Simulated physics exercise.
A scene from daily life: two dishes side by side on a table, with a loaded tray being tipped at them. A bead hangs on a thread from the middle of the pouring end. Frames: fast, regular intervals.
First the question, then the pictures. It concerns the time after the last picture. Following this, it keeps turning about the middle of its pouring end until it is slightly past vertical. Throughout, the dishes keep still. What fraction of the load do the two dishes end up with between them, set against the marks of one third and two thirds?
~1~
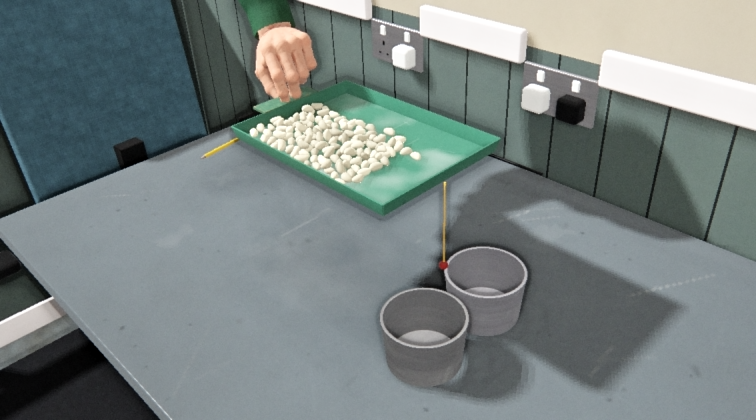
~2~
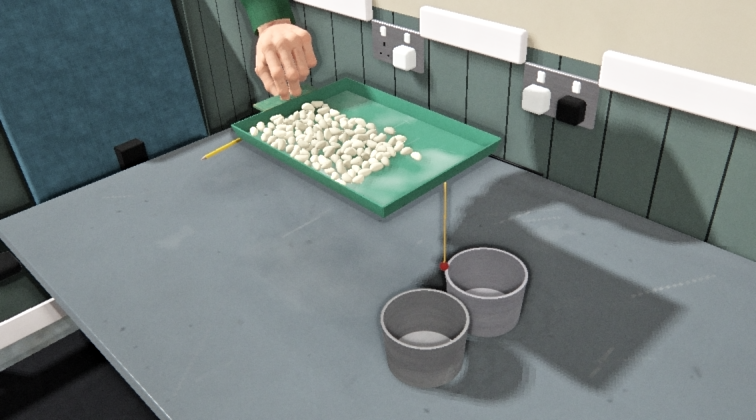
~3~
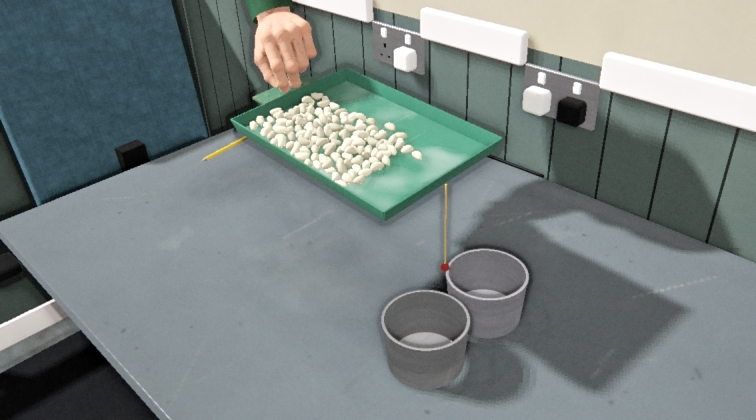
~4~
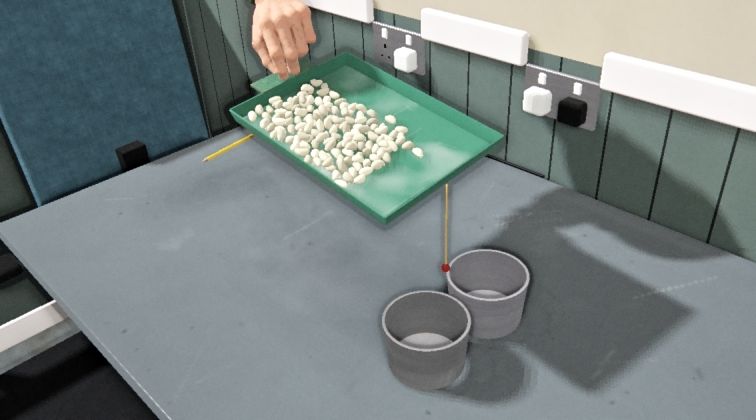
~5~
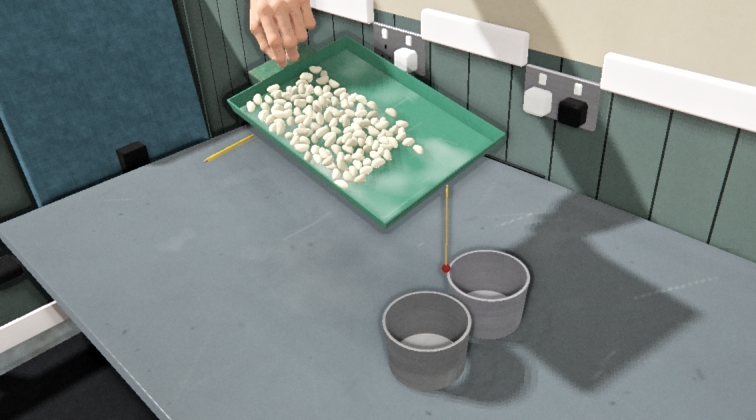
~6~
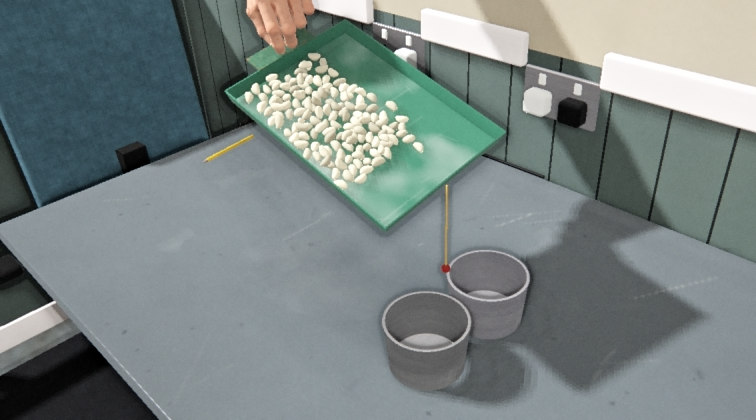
Between them they get one third to two thirds of it.
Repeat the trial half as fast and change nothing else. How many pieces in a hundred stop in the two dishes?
Roughly 60 in a hundred.
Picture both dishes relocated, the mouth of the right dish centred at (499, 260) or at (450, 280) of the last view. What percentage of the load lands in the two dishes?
In order: 30 percent and 90 percent.
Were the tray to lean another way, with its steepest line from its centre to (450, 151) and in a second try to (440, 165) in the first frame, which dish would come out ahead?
In the first case it's the dish to the right, and in the second it's the dish to the right.
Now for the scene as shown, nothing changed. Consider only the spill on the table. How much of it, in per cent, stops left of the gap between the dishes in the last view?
About 100 per cent.
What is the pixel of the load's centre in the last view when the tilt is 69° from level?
The centre of the load shows up near (377, 190) in the last view.
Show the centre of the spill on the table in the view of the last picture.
Near (350, 373).
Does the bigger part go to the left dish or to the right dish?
At rest, the fuller dish is the one at left.
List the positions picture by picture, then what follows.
The first picture shows corners of the pouring end at (383, 201) and (495, 138), level; middle of the load at (333, 141), white beans; left dish at (456, 355); right dish at (516, 305); bead on its thread at (444, 265).
The second picture shows corners of the pouring end at (383, 204) and (495, 138), level; middle of the load at (334, 141).
The third picture shows corners of the pouring end at (384, 208) and (497, 138), tipped barely, lowest at the left corner; middle of the load at (334, 137).
The fourth picture shows corners of the pouring end at (385, 213) and (498, 136), tipped a little, lowest at the left corner; middle of the load at (334, 130).
The fifth picture shows corners of the pouring end at (386, 218) and (499, 134), tipped clearly, lowest at the left corner; middle of the load at (334, 123).
The sixth picture shows corners of the pouring end at (386, 223) and (500, 132), tipped clearly, lowest at the left corner; middle of the load at (333, 117); left dish at (459, 358); right dish at (519, 309).
Soon, tray tipped steeply; most on the tray; a stray few in the left dish; a stray few outside both; a small part in the air.
A while on, tray tipped past a quarter turn; a stray few on the tray; about half in the left dish; about a third outside both; a small part in the air.
Towards the end, tray tipped past a quarter turn; about half in the left dish; about half outside both.
Finally, tray tipped past a quarter turn; about half in the left dish; none in the right dish; about half outside both.
